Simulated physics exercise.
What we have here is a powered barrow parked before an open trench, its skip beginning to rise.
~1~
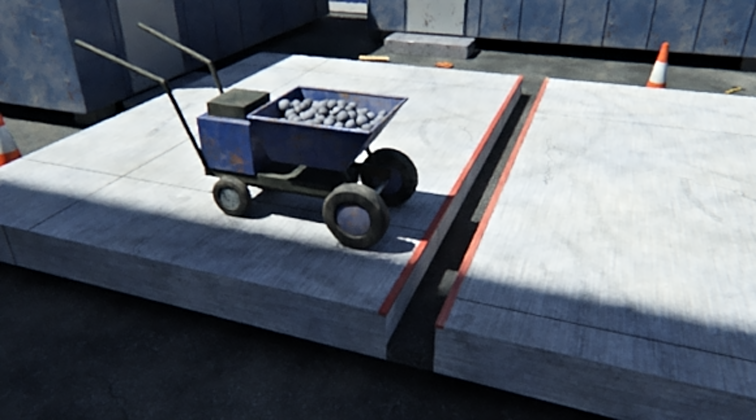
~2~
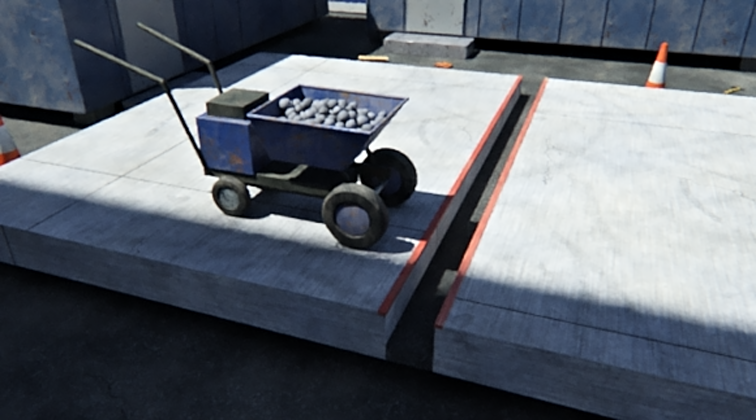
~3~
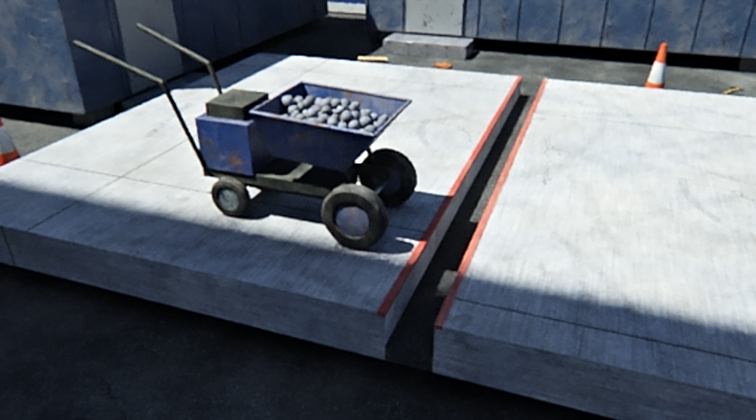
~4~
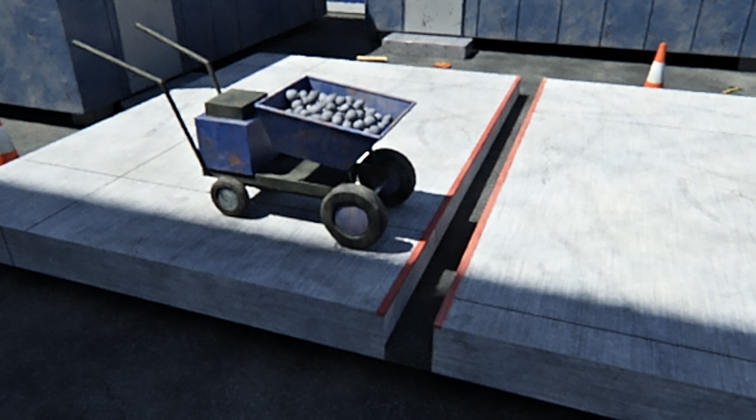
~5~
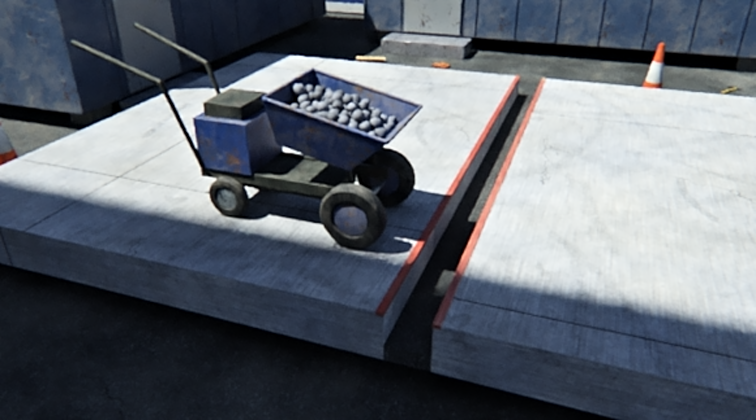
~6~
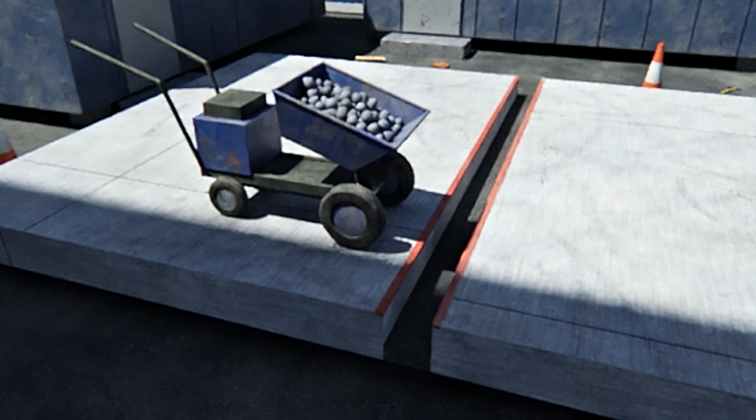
A blue barrow stands near a narrow trench as its skip of cobbles tilts forward.
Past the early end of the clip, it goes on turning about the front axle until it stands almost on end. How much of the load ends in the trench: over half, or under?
Half not reached.
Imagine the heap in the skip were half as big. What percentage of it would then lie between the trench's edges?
I'd put it at about 30 per cent.
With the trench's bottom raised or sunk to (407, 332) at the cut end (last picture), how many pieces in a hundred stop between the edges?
It would be close to 30 percent.
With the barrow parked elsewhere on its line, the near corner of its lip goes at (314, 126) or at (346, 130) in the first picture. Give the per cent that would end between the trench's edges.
The first stop gives 80 per cent; the second gives 70 per cent.
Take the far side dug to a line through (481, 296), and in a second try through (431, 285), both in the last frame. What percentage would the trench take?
About 80 and 10 per cent.
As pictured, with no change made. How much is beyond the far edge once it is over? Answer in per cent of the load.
About 70 per cent.
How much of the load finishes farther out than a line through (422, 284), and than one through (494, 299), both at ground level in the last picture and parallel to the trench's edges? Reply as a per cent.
Around 90 per cent for the first, and 30 per cent for the second.
Shortly afterwards, skip tipped steeply; the whole lot in the skip.
Next, skip tipped right over; the bulk in the skip; only a few in or heaped over the trench; a little beyond it; a little falling.
Some moments later, skip tipped right over; near a quarter in the skip; a little in or heaped over the trench; near two thirds beyond it; only a few falling.
In the end, skip tipped right over; near a third in or heaped over the trench; near two thirds beyond it.
